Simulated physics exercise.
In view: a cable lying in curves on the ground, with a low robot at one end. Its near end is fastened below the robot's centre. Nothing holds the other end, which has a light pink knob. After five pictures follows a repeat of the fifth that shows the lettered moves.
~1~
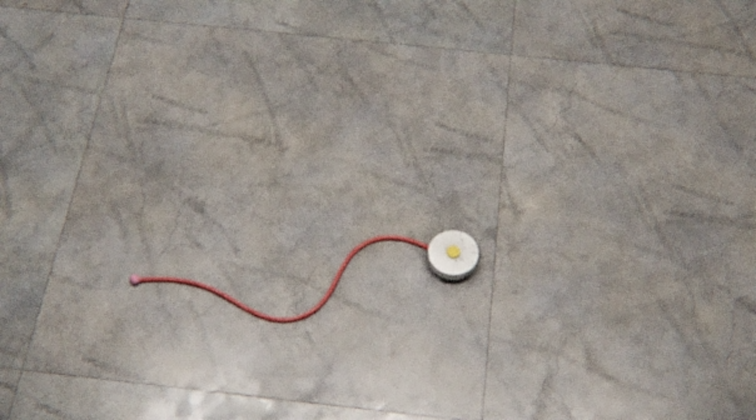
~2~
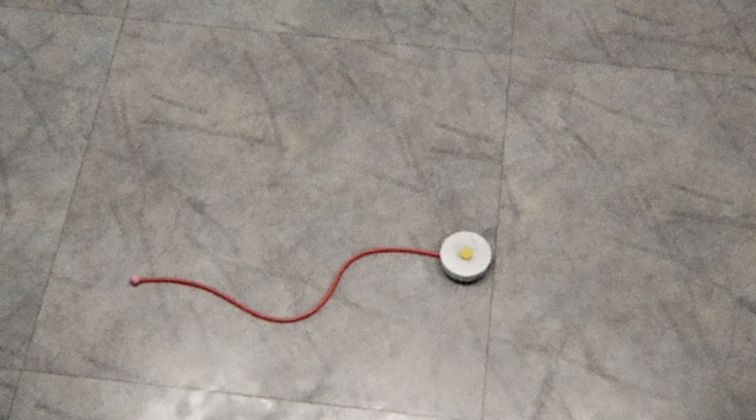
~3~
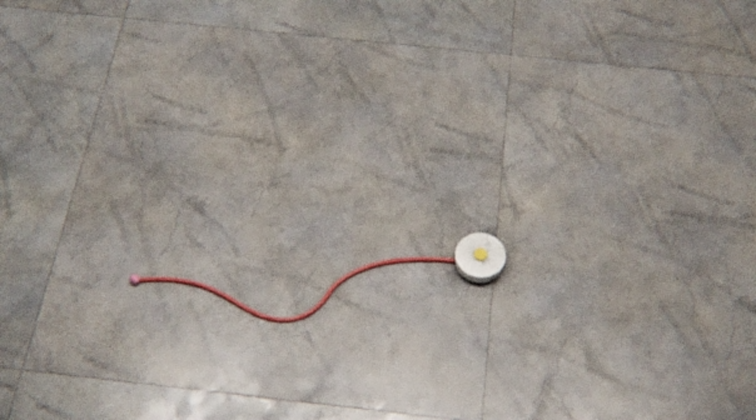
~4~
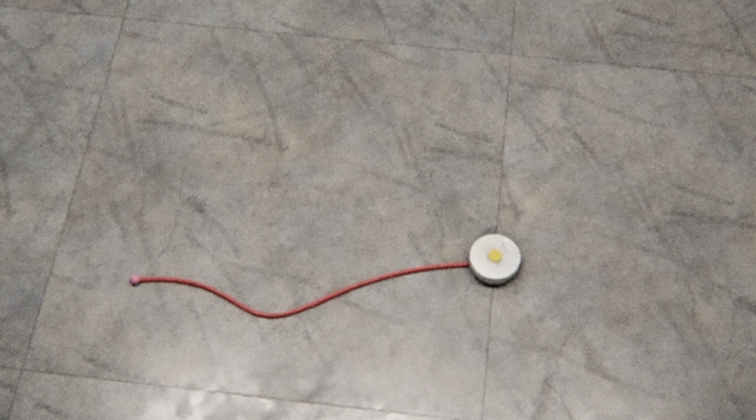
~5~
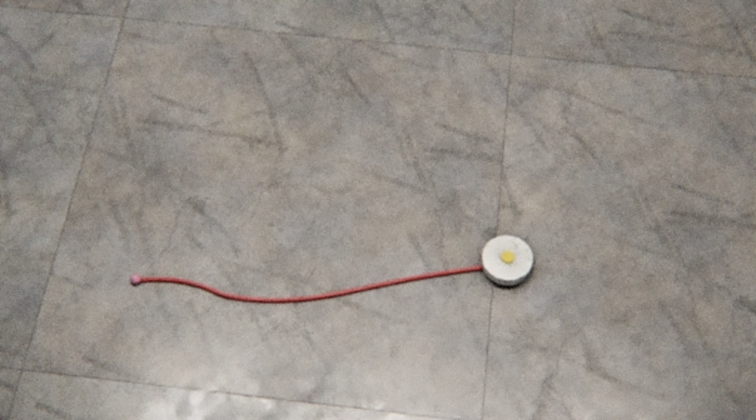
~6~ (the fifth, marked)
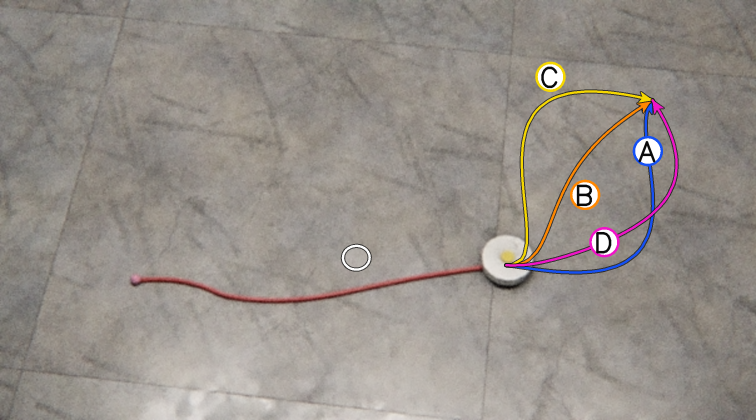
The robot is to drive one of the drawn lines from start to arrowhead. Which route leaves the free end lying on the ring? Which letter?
Line B does it.
On the copy, A from (506, 265) via (649, 232) to (652, 100); B from (506, 265) via (571, 176) to (651, 101); C from (506, 265) via (525, 132) to (652, 100); D from (506, 265) via (648, 217) to (652, 100); the ring at (356, 258).
On B. First, robot (560, 198), middle of the cable (391, 270), free end (206, 285).
Then, robot (608, 129), middle of the cable (460, 219), free end (291, 278).
Finally, robot (654, 95), middle of the cable (511, 183), free end (356, 257); the free end is on the ring.
By contrast, A leaves the free end at (378, 276); C leaves the free end at (347, 239); D leaves the free end at (382, 270).
